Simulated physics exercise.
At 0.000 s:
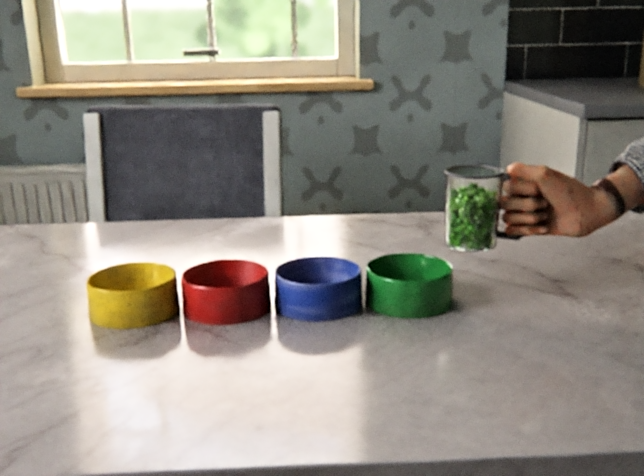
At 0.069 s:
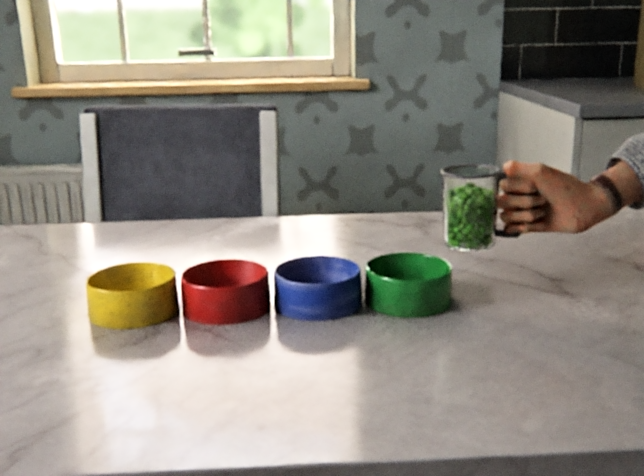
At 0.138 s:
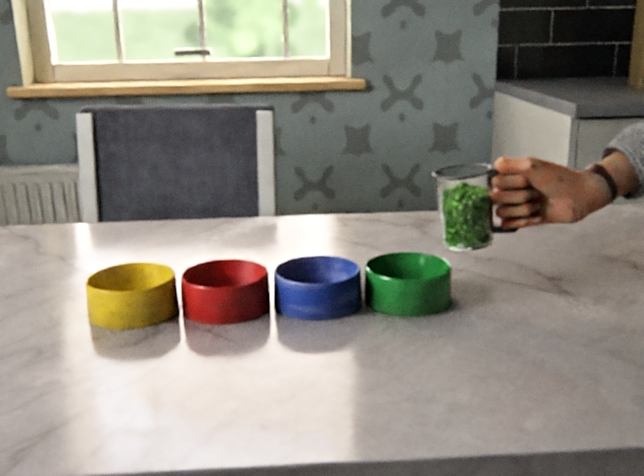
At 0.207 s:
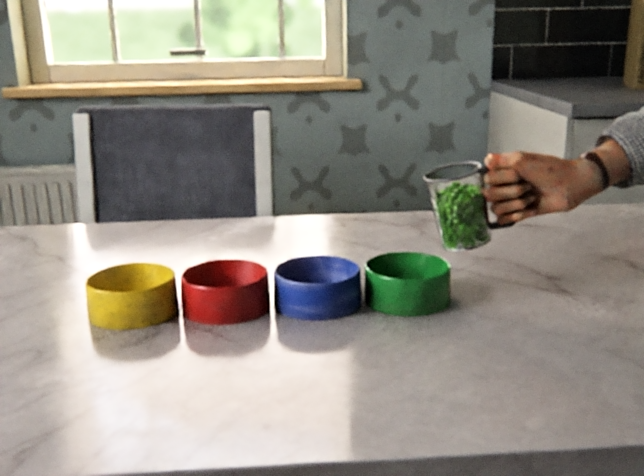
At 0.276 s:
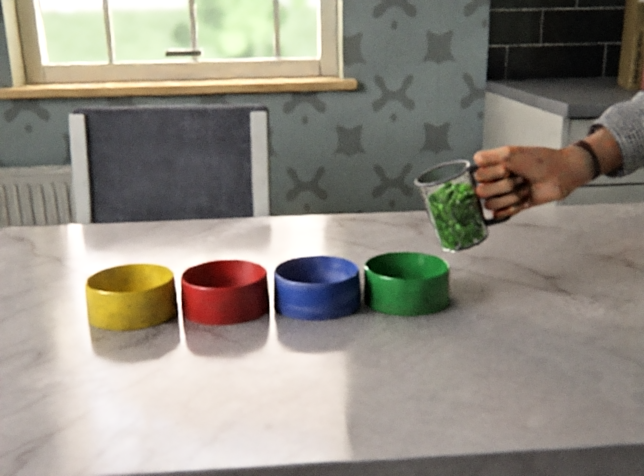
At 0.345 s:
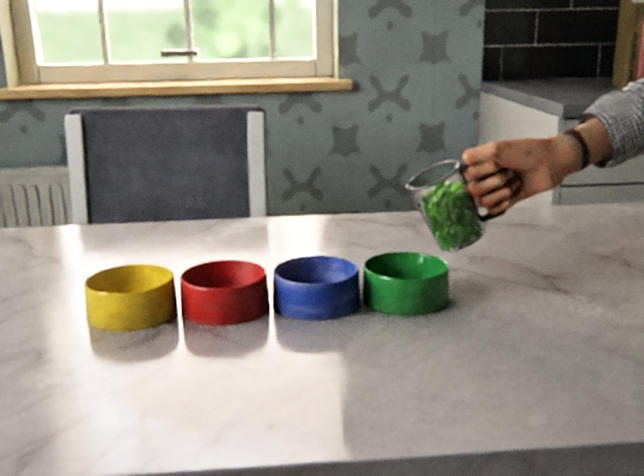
A hand tilting a clear measuring cup of green peas leftward beside a row of yellow, red, blue and green dishes.
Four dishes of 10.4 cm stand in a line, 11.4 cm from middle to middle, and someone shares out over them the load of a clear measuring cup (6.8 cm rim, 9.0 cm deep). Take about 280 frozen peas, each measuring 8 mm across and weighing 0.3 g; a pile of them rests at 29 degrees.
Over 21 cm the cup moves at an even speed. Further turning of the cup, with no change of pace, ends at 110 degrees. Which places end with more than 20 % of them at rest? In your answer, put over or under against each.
Red dish - under; blue dish - over; green dish - under; yellow dish - under; counter - under.
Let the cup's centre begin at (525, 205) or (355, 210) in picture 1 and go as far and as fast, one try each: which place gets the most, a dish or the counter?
The winner: Green; red.
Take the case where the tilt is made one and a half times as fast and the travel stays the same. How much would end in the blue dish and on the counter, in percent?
That gives blue 80 with 10 for the counter.
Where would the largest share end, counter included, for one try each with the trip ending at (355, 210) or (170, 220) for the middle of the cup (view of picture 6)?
Blue; blue.
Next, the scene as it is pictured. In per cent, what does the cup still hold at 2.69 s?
I'd say close to 0 per cent.
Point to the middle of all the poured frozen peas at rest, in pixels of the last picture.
Approximately (308, 291) in the last view.
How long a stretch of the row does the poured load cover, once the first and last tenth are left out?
The stretch is around 5 cm long.
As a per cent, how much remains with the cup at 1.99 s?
Somewhere near 0 per cent of the load.
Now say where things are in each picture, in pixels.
Cup at (472, 208), tilt 0 degrees, lip at (446, 172), moved 0.0 cm; middle of the pieces at (471, 214); green dish at (409, 267); blue dish at (318, 270); red dish at (225, 273); yellow dish at (132, 277), in the first frame.
Cup at (470, 207), tilt 2 degrees, lip at (443, 173), moved 0.2 cm; middle of the pieces at (469, 214), in the second frame.
Cup at (465, 207), tilt 7 degrees, lip at (434, 176), moved 0.7 cm; middle of the pieces at (464, 213), in the third frame.
Cup at (460, 207), tilt 14 degrees, lip at (425, 179), moved 1.3 cm; middle of the pieces at (460, 213), in the fourth frame.
Cup at (454, 207), tilt 20 degrees, lip at (417, 184), moved 1.9 cm; middle of the pieces at (455, 213), in the fifth frame.
Cup at (448, 207), tilt 26 degrees, lip at (408, 189), moved 2.5 cm; middle of the pieces at (449, 213); green dish at (406, 265); blue dish at (316, 270); red dish at (224, 274); yellow dish at (129, 279). The cup turns about 90 degrees a second and travels 9 cm a second, in the sixth frame.
After 1.33 s, tilt 110 degrees; cup holds 70 %, blue 30 %.
After 1.99 s, tilt 110 degrees; cup holds 0 %, blue 100 %.
Then, at 2.69 s, tilt 110 degrees; cup holds 0 %, blue 100 %.
In the end, at 3.0 s, red 0 %, blue 100 %, green 0 %, yellow 0 %, counter 0 %.
